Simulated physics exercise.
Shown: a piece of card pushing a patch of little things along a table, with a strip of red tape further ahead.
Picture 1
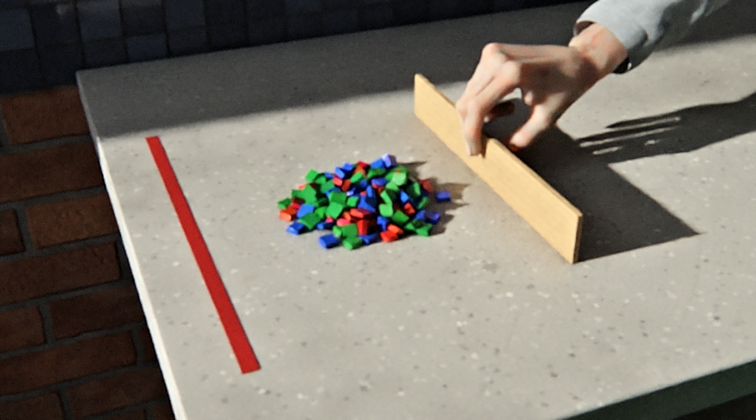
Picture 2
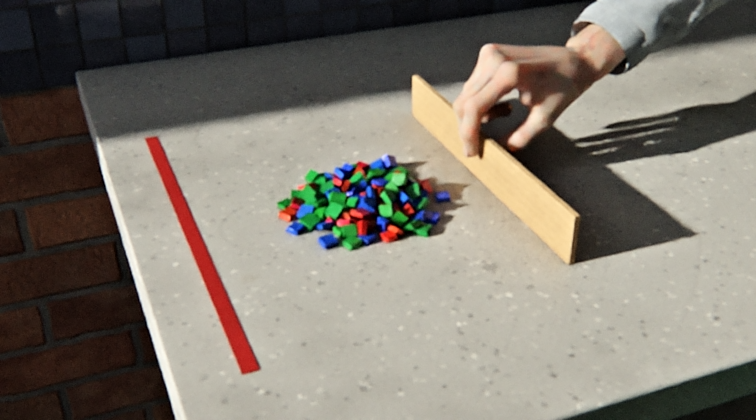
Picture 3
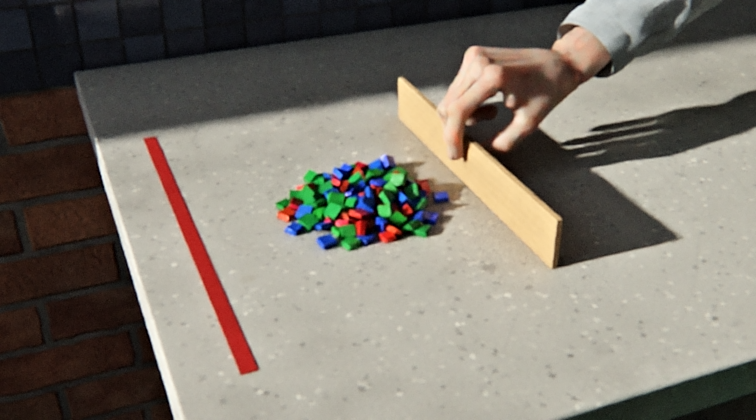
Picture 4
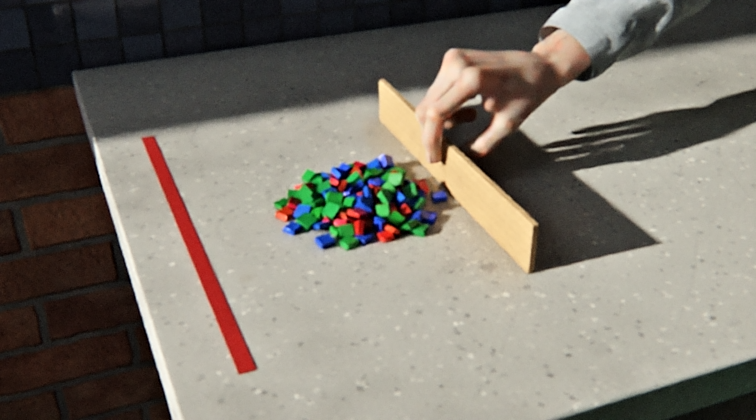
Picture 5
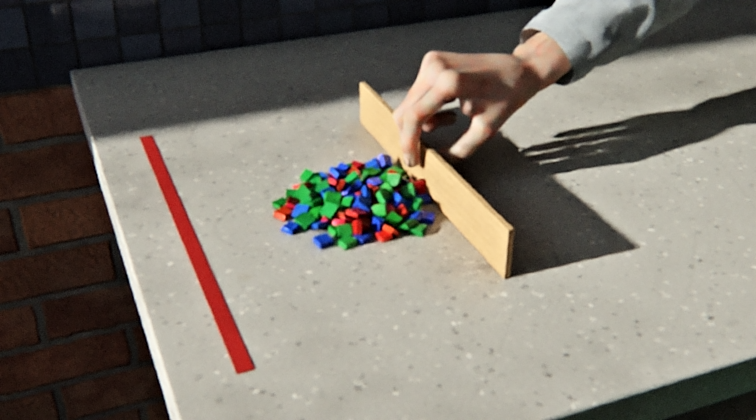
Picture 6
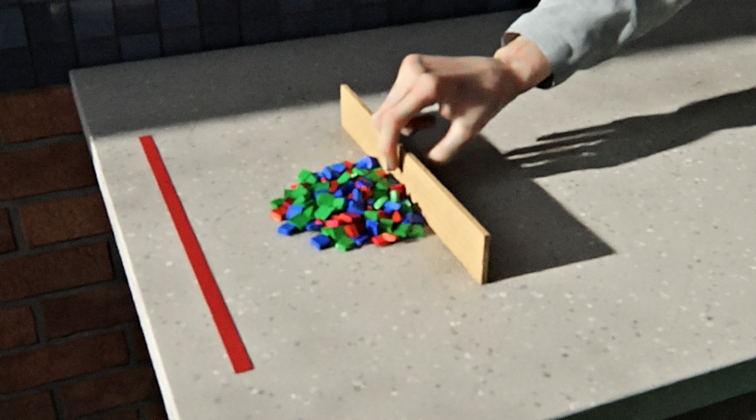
A loose heap of small red, green and blue tiles lies on a pale speckled tabletop, seen from above at an angle, with dark tiles and brick beyond its edges. To its left runs a strip of red tape, and to its right a hand holds an upright tan card. The hand slides the card steadily leftward into the heap, bunching its right side and nudging tiles along.
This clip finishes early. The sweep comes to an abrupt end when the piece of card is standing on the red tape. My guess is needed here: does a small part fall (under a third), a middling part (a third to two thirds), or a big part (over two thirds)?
I would guess a middling part, a third to two thirds.
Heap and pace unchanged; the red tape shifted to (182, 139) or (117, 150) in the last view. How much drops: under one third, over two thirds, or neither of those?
Try 1 - under a third; try 2 - above two thirds.
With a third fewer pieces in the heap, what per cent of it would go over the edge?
I'd expect around 50 per cent.
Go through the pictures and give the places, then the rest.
Piece of card at (564, 226), at rest; red tape at (155, 145), about a palm's width from the edge; edge at (131, 250); the heap at (367, 196), mosaic tiles, in the first picture.
Piece of card at (561, 227), in the second picture.
Piece of card at (544, 231); the heap at (365, 196), in the third picture.
Piece of card at (521, 235), in the fourth picture.
Piece of card at (497, 240); the heap at (362, 196), a stray few pushed along, in the fifth picture.
Piece of card at (473, 245); red tape at (148, 145); edge at (124, 249); the heap at (351, 197), about half pushed along, in the sixth picture.
Soon after the last picture, piece of card still moving, near (290, 169); heap all on the table, its front near (180, 228).
A little later, piece of card stopped at the red tape; heap about a third over the edge.
Later still, piece of card stopped at the red tape; heap about half over the edge.
At rest, piece of card stopped at the red tape; heap about half over the edge.
